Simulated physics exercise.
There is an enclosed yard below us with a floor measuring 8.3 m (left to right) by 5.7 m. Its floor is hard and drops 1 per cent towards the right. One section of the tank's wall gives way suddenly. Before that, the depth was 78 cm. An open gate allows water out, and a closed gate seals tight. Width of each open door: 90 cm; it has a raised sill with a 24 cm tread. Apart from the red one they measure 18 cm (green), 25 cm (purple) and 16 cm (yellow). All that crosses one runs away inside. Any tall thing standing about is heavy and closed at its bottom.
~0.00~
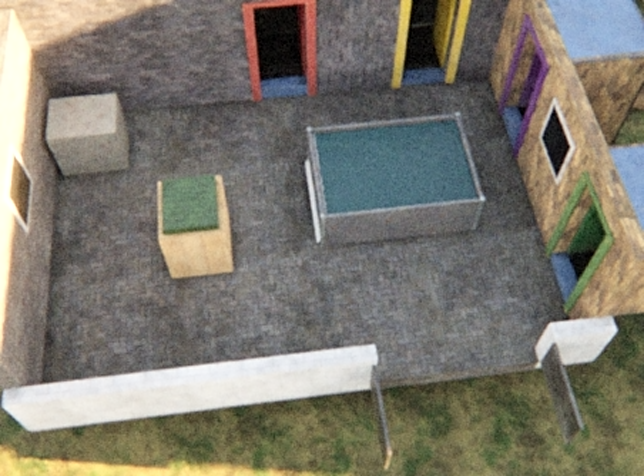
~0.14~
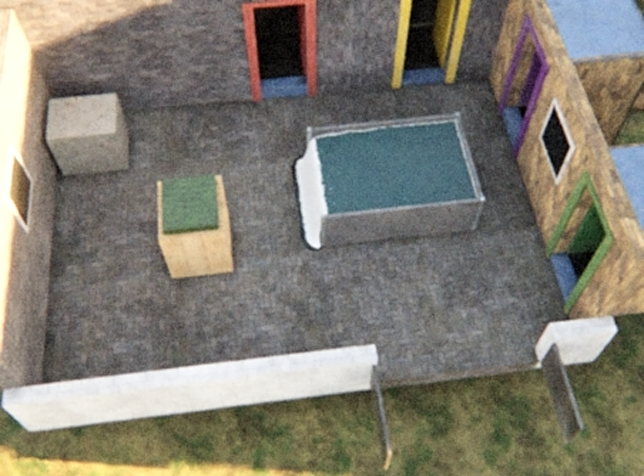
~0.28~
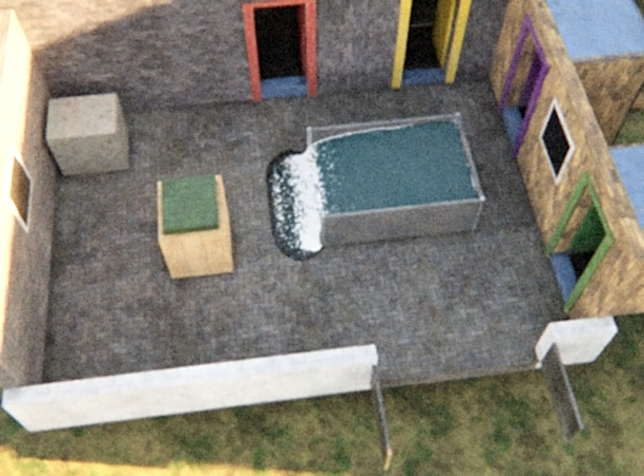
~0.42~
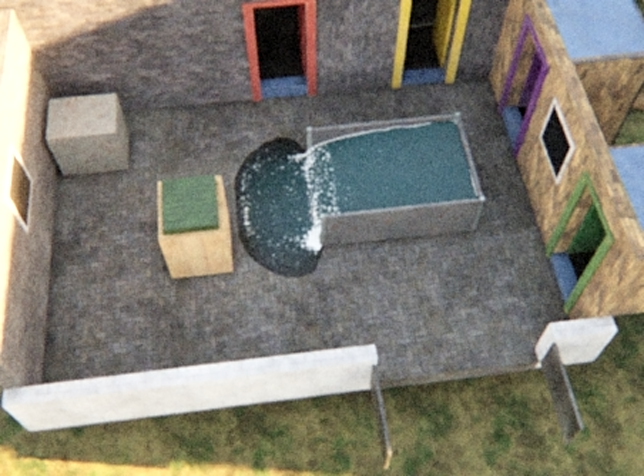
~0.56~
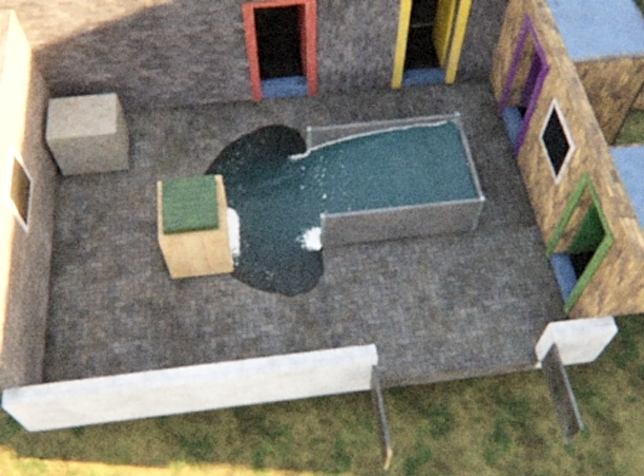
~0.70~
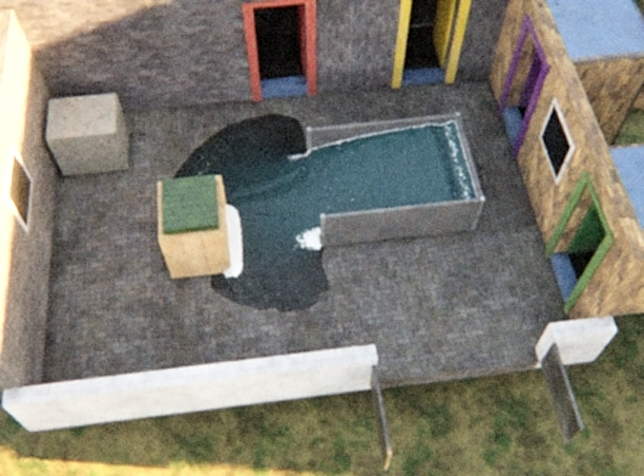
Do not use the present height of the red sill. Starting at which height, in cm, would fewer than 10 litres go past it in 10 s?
Starting at roughly 6.5 cm.
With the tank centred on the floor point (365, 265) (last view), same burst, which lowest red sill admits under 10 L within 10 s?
With that change, some 15 centimetres.
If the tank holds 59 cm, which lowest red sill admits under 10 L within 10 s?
Required height: Approx. 4.5 cm.
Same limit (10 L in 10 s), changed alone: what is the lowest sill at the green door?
At the green door you'd want roughly 15 cm.
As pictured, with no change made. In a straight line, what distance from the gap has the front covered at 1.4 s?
Near 4.6 metres, give or take.
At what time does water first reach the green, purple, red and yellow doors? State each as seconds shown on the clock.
Arrives: Green 4.5 s / purple 6.5 s / red 1.2 s / yellow 5.0 s.
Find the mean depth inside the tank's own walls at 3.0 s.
The mean depth is about 21 cm.
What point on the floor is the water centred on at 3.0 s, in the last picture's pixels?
Centre estimate: (238, 212) px, approximately.
After 1.4 s water covers 35 % of the floor, deepest (48 cm) near (234, 224); 2 cm at the red door, 0 litres in over its 26 cm sill.
After 3.0 s water covers 50 % of the floor, deepest (45 cm) near (61, 121); 2 cm at the red door, 0 litres in over its 26 cm sill.
After 10.0 s water covers 100 % of the floor, deepest (20 cm) near (555, 272); 7 cm at the red door, 0 litres in over its 26 cm sill.
At the red door as built, the water arrived by 1.2 s and peaked near 10 cm at 6.2 s.
Run again over the same 10 s with other heights there, 16 litres in over 6 cm, 2 litres over 8.5 cm. The limit of 10 litres is kept from about 6.5 cm up.
